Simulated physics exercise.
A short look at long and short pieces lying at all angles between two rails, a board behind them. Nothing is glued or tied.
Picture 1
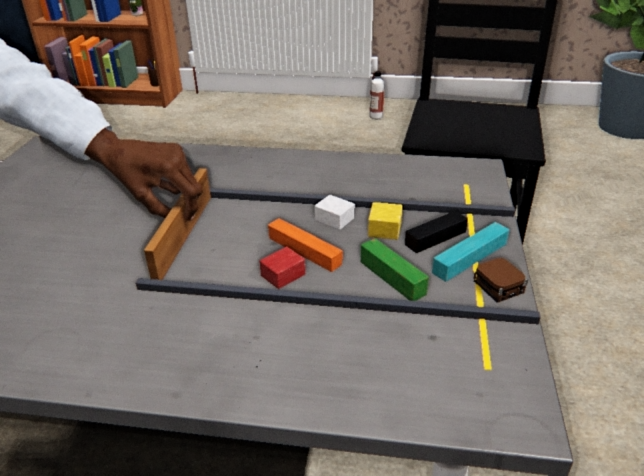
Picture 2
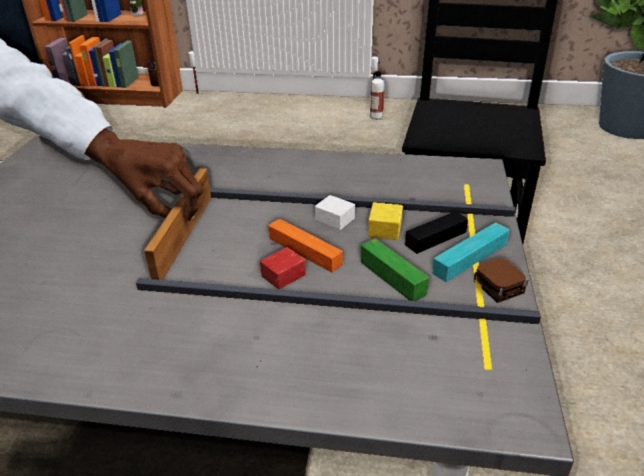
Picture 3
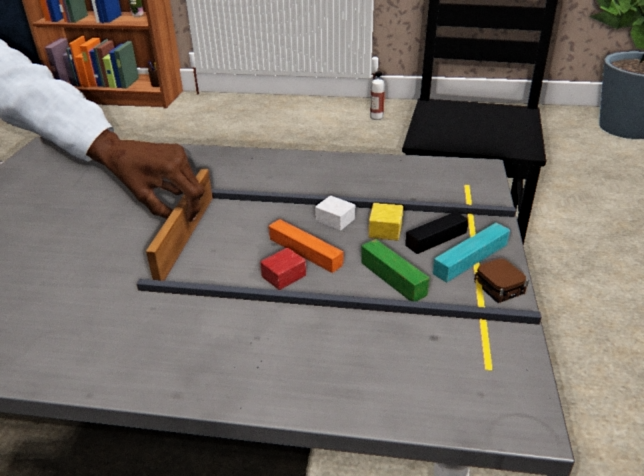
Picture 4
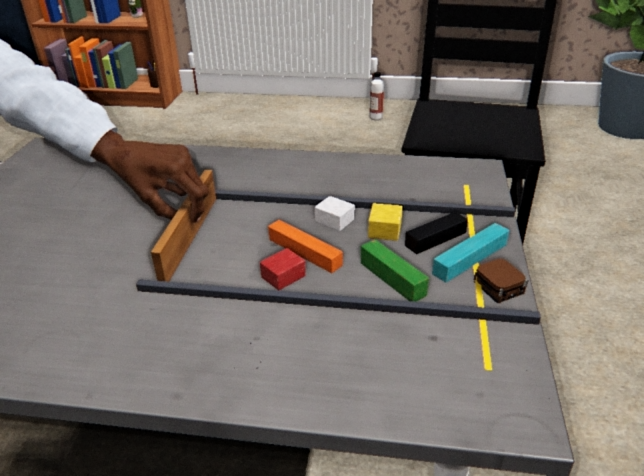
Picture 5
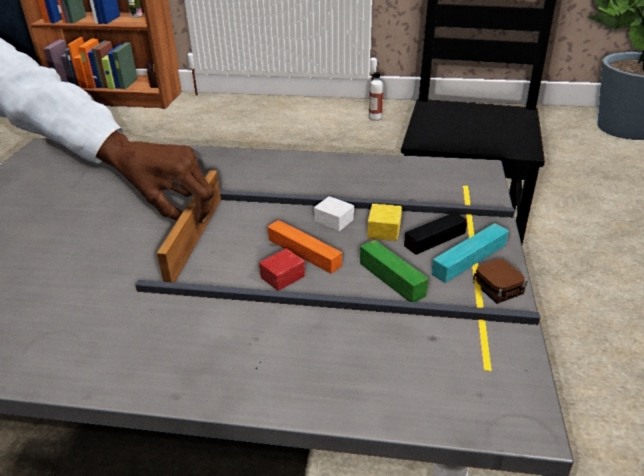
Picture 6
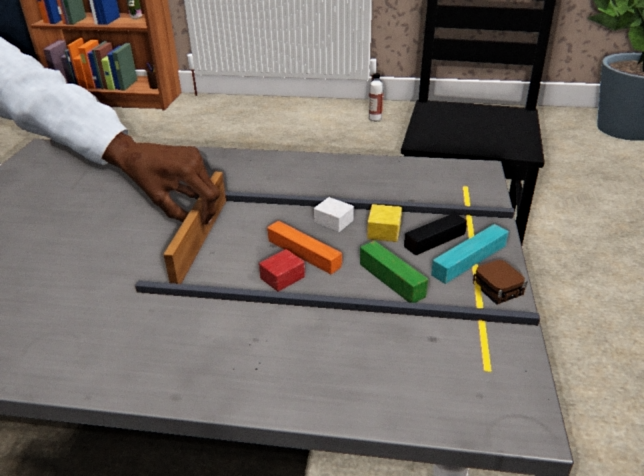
A hand in a pale sleeve grips an upright wooden board on a grey table, seen from above at an angle, with a bookcase, radiator and black chair behind. Between two dark rails lie red, orange, white, yellow, green, black and turquoise blocks and a brown case, near a yellow tape line at right. The hand slides the board slightly rightward, while the pieces and camera stay still.
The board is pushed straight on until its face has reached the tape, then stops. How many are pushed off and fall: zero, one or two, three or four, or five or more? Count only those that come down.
In the end the number that fall off is three or four.
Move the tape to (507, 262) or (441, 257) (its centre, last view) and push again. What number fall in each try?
The counts: 6 and 2.
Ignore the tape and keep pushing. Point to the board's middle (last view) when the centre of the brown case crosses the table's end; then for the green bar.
For the brown case at (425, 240), for the green bar at (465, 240).
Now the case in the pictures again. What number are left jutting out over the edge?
That would be 2.
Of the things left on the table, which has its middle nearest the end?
Foremost is the yellow block.
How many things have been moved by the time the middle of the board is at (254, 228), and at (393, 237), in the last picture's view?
The counts are 0 and 8.
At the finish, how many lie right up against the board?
The number is 3.
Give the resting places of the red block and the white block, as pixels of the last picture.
About (494, 283), and the other about (486, 217).
Early on, none off yet; brown case at rest near (499, 282); turquoise bar at rest near (471, 253); black stick at rest near (436, 233).
A while later, none off yet; brown case at rest near (501, 282); turquoise bar travelled a little near (489, 250); black stick travelled a little near (460, 234).
Finally, the number that fall off is three or four; lost, green bar, black stick, turquoise bar and brown case.
